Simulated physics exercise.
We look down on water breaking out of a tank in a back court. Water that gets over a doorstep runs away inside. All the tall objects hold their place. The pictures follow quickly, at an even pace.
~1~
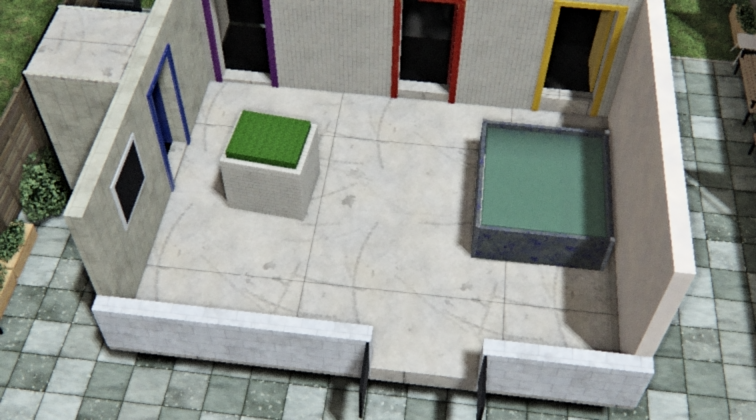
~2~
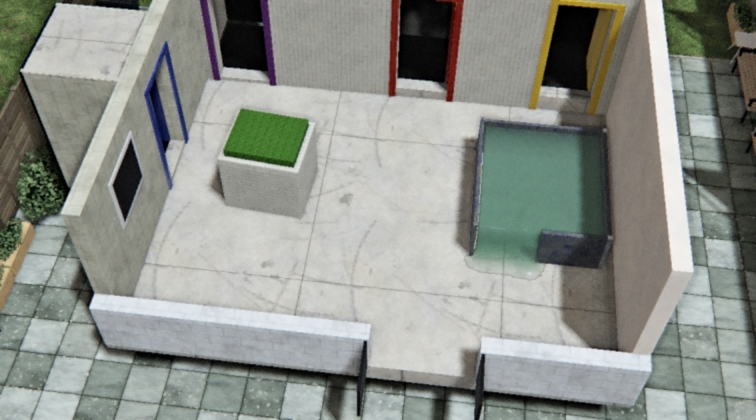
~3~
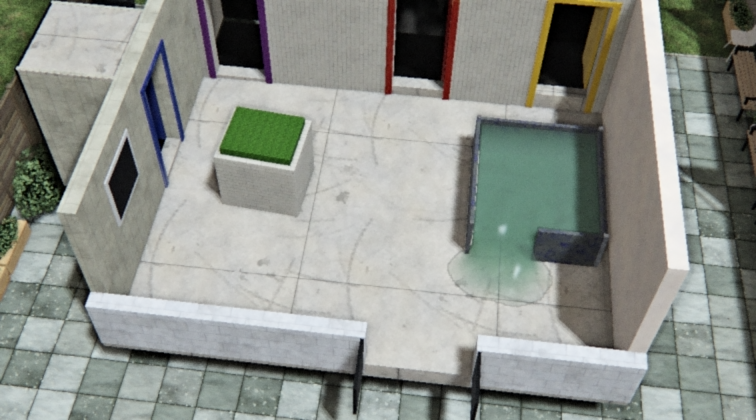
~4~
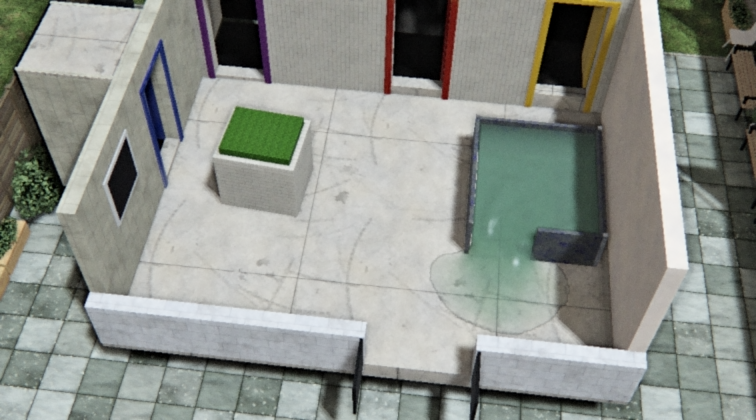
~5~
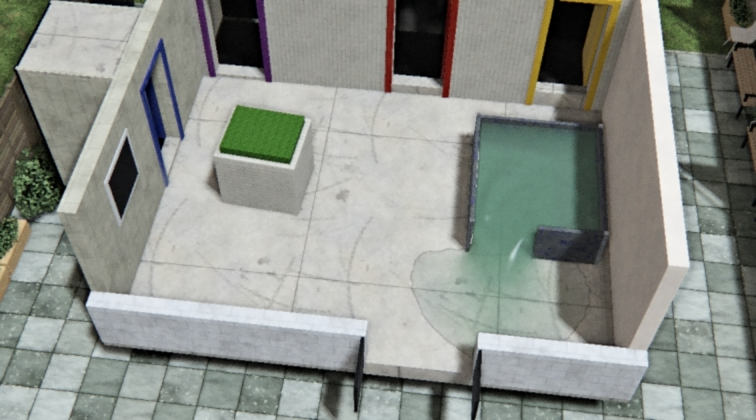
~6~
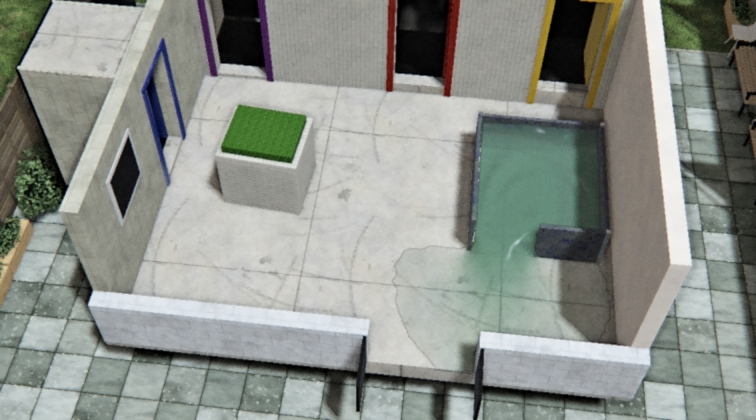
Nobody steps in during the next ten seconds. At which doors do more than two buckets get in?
The blue door holds within the limit; the red door holds within the limit; the purple door holds within the limit; the yellow door holds within the limit.
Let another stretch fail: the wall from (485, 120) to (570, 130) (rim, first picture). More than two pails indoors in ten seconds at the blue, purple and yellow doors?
My reading: Blue door takes more, purple door floods, yellow door passes that mark.
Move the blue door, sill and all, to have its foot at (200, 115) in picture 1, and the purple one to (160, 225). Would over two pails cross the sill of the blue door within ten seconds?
The blue door takes less.
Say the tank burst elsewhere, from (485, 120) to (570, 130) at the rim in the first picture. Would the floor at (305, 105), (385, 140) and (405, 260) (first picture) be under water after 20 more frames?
In that order: Wet, under water, clear.
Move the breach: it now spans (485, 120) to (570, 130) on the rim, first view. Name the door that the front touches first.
The door marked yellow.
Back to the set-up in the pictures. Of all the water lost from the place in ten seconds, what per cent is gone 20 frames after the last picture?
Near 50 in a hundred.
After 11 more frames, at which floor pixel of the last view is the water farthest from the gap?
Around (222, 330).
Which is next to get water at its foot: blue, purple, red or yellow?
First comes the yellow-painted one.
A moment on, water covers 20 % of the floor; the blue door not reached, the red door not reached, the purple door not reached, the yellow door not reached.
Next, water covers 25 % of the floor; the blue door not reached, the red door not reached, the purple door not reached, the yellow door not reached.
Then, water covers 35 % of the floor; the blue door not reached, the red door not reached, the purple door not reached, the yellow door not reached.
Later, water covers 55 % of the floor; the blue door wet at the sill, nothing in, the red door wet at the sill, nothing in, the purple door not reached, the yellow door wet at the sill, nothing in.
In the end, water covers 75 % of the floor; the blue door wet at the sill, nothing in, the red door wet at the sill, nothing in, the purple door wet at the sill, nothing in, the yellow door wet at the sill, nothing in.
